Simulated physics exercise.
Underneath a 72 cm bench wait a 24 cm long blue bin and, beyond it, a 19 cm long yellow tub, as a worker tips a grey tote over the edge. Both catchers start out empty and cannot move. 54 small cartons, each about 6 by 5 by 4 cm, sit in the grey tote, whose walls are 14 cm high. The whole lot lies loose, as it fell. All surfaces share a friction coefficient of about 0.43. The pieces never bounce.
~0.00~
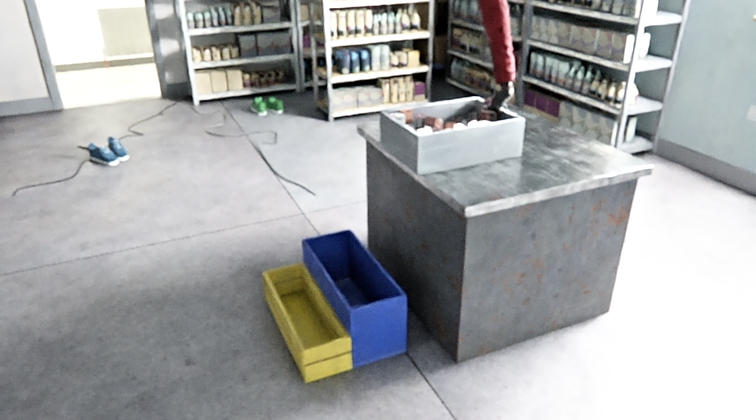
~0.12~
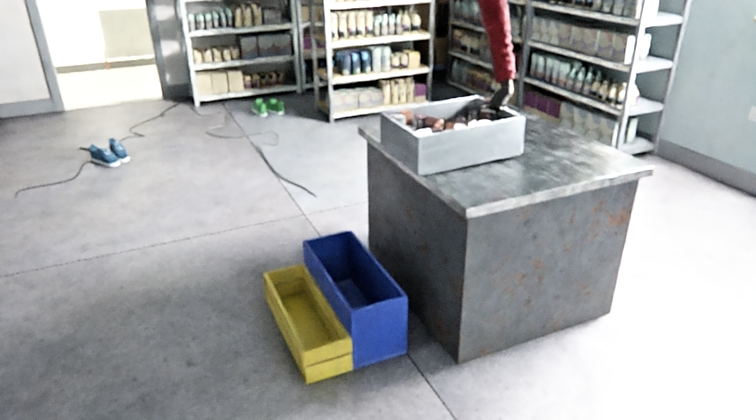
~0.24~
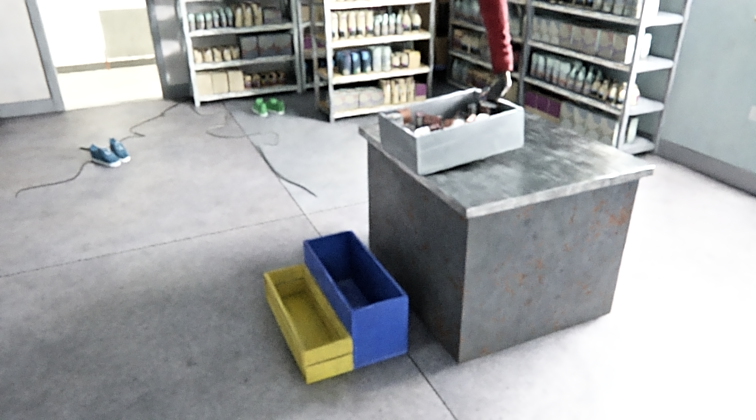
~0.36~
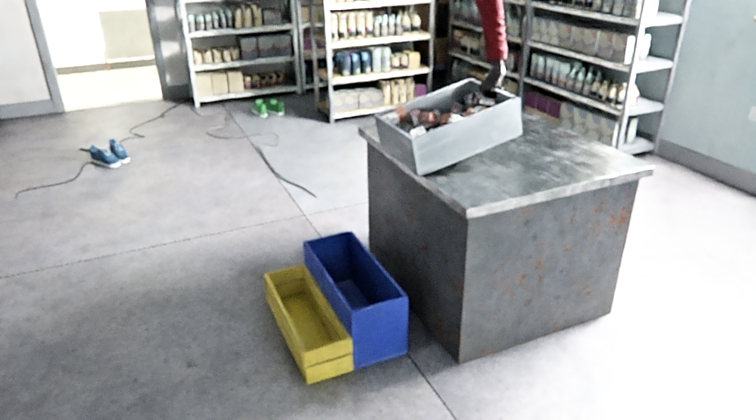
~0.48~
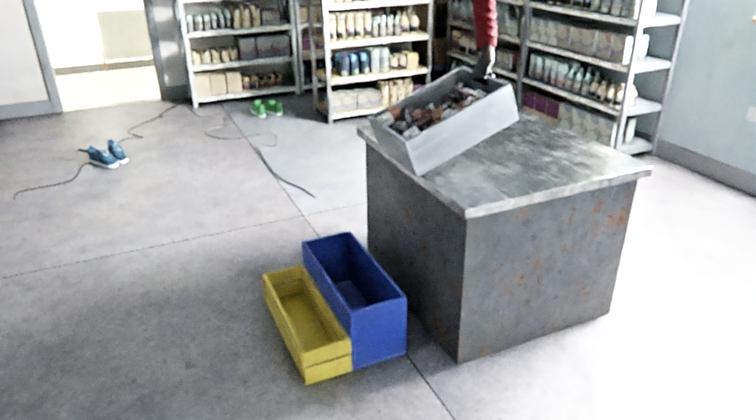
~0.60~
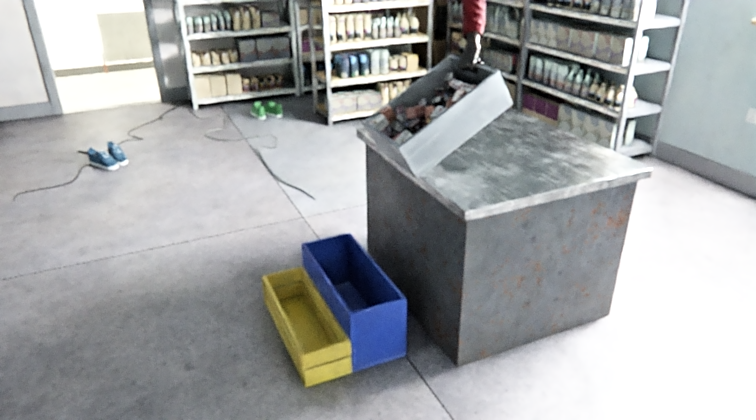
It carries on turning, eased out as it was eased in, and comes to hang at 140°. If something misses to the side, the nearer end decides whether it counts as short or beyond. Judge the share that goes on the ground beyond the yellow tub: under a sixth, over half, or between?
In the end fewer than one in six of them are on the ground beyond the yellow tub.
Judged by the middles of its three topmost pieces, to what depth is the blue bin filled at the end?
About 7 cm.
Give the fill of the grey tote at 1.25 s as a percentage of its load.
I'd say close to 95 in a hundred.
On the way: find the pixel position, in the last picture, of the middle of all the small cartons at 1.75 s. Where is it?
Centre: About (338, 260).
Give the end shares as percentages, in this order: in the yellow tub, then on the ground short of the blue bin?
45 and 0 %.
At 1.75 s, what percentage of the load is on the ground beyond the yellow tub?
I'd put it near 0 in a hundred by then.
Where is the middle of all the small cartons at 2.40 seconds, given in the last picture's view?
The centre sits near (327, 323).
After 0.89 s, tilt 58°; 54 still in the grey tote.
After 1.25 s, tilt 95°; 52 still in the grey tote and 2 in the air.
After 1.75 s, tilt 134°; 11 still in the grey tote, 9 in the blue bin, 12 in the yellow tub and 22 in the air.
Outcome (at 2.40 s), 27 in the blue bin, 24 in the yellow tub and 3 on the ground beyond the yellow tub. Asked share, 3 of 54, 6 per cent.
